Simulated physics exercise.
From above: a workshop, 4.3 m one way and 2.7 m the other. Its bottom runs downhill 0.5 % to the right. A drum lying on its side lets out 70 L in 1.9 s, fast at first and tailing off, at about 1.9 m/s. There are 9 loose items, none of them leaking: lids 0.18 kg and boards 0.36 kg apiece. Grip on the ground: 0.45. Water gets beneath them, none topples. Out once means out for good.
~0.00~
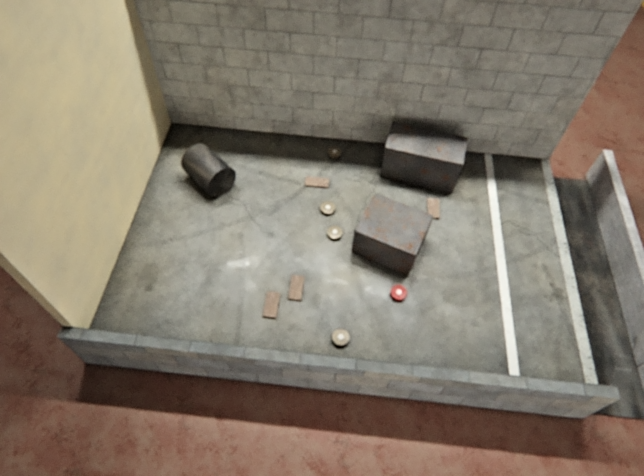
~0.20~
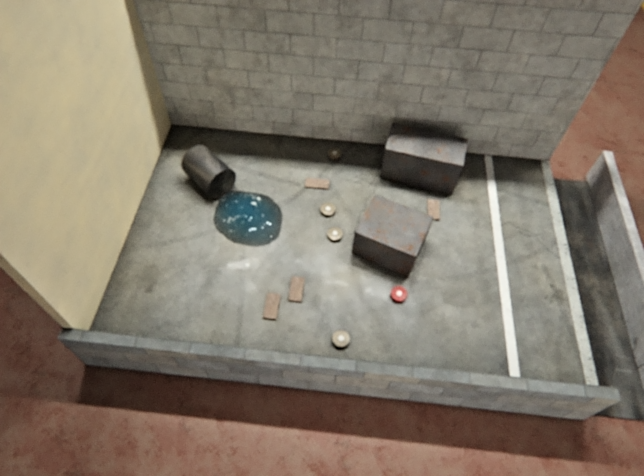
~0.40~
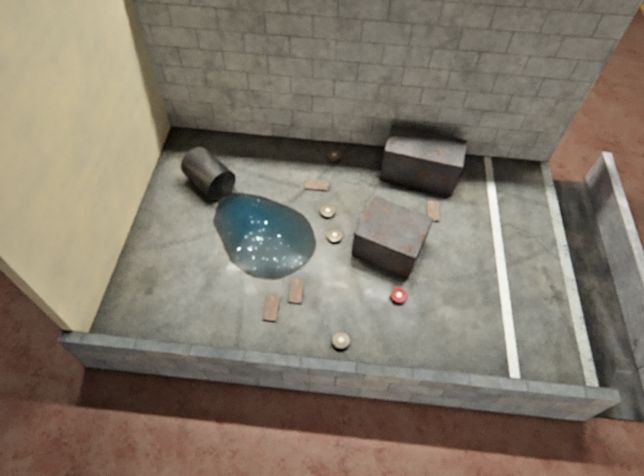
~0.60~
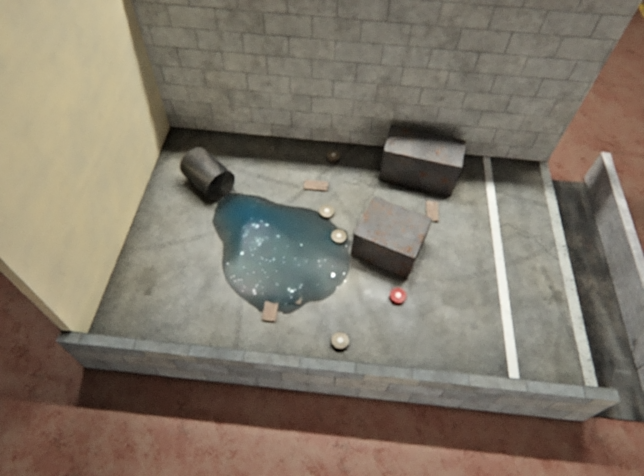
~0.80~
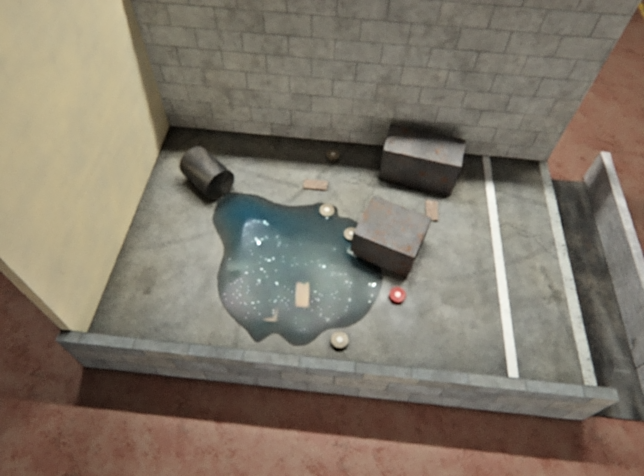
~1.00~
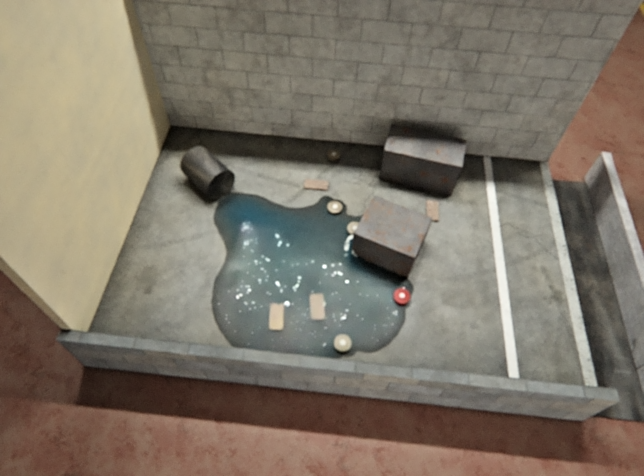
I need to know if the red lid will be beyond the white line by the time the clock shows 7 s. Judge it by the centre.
I expect it to clear the mark.
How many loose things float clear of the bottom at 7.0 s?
That would be 0 of them.
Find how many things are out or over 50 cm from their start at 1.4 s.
That would be 1.
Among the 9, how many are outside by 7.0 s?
By that moment the number is 3.
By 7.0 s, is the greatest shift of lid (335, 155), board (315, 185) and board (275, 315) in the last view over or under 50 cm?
Going one by one: Stays closer, stays closer, goes farther.
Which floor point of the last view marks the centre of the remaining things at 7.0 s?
They average out to somewhere around (378, 198).
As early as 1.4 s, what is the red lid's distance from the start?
It has shifted about 50 cm.
After 1.4 s the red lid is near (446, 315), 0.5 m from its start, aground; 0 of 9 are over the mark; 4 afloat.
After 3.1 s the red lid has gone out; 3 of 9 are over the mark; 2 afloat.
After 4.9 s the red lid has gone out; 3 of 9 are over the mark; 1 afloat.
After 7.0 s the red lid has gone out; 3 of 9 are over the mark; 0 afloat.
